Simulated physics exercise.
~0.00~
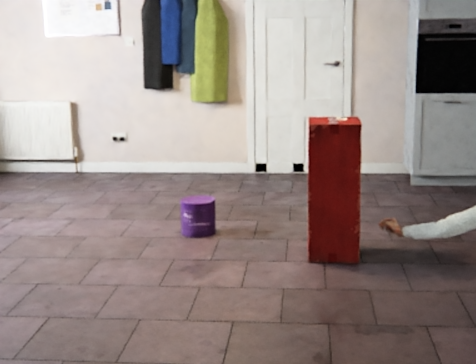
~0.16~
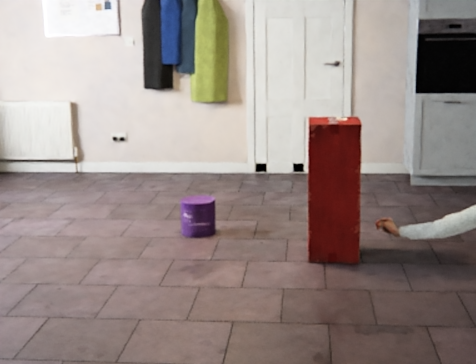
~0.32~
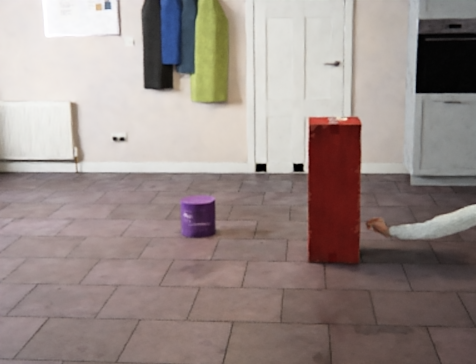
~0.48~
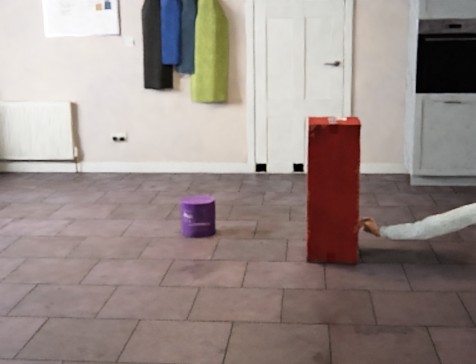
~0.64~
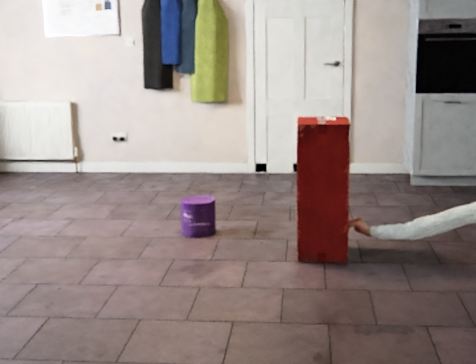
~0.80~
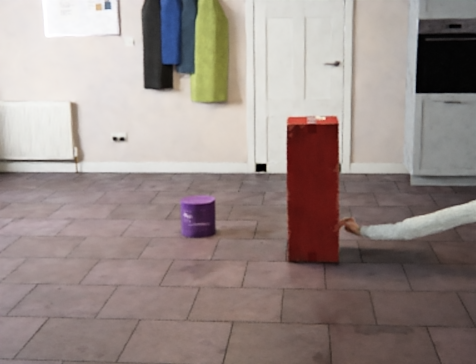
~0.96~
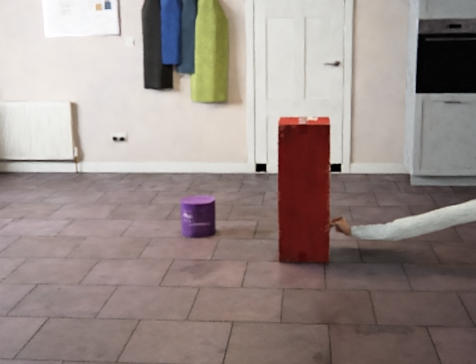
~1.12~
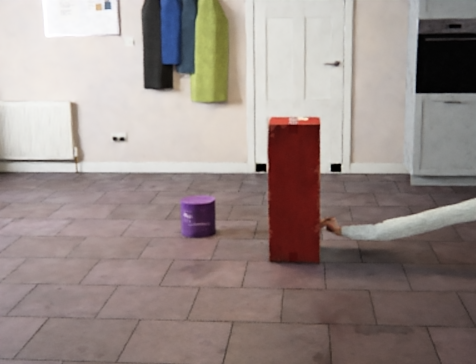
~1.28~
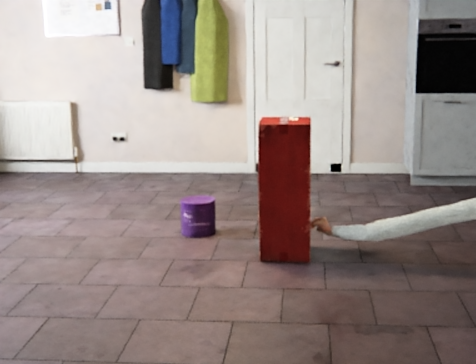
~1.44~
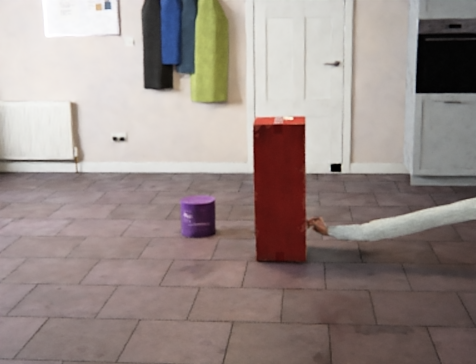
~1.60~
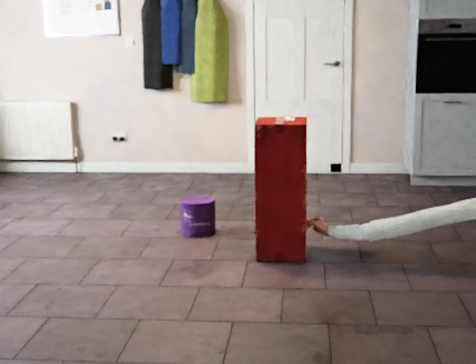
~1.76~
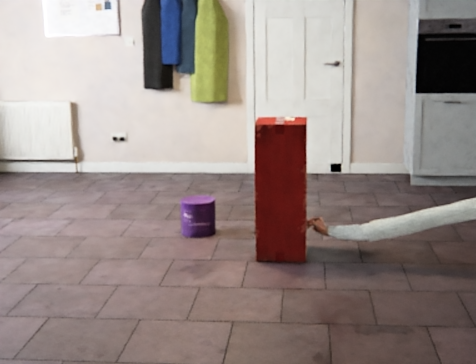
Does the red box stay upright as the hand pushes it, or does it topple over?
The red box stays upright. It slides to the left under the push and is still standing when the hand stops.
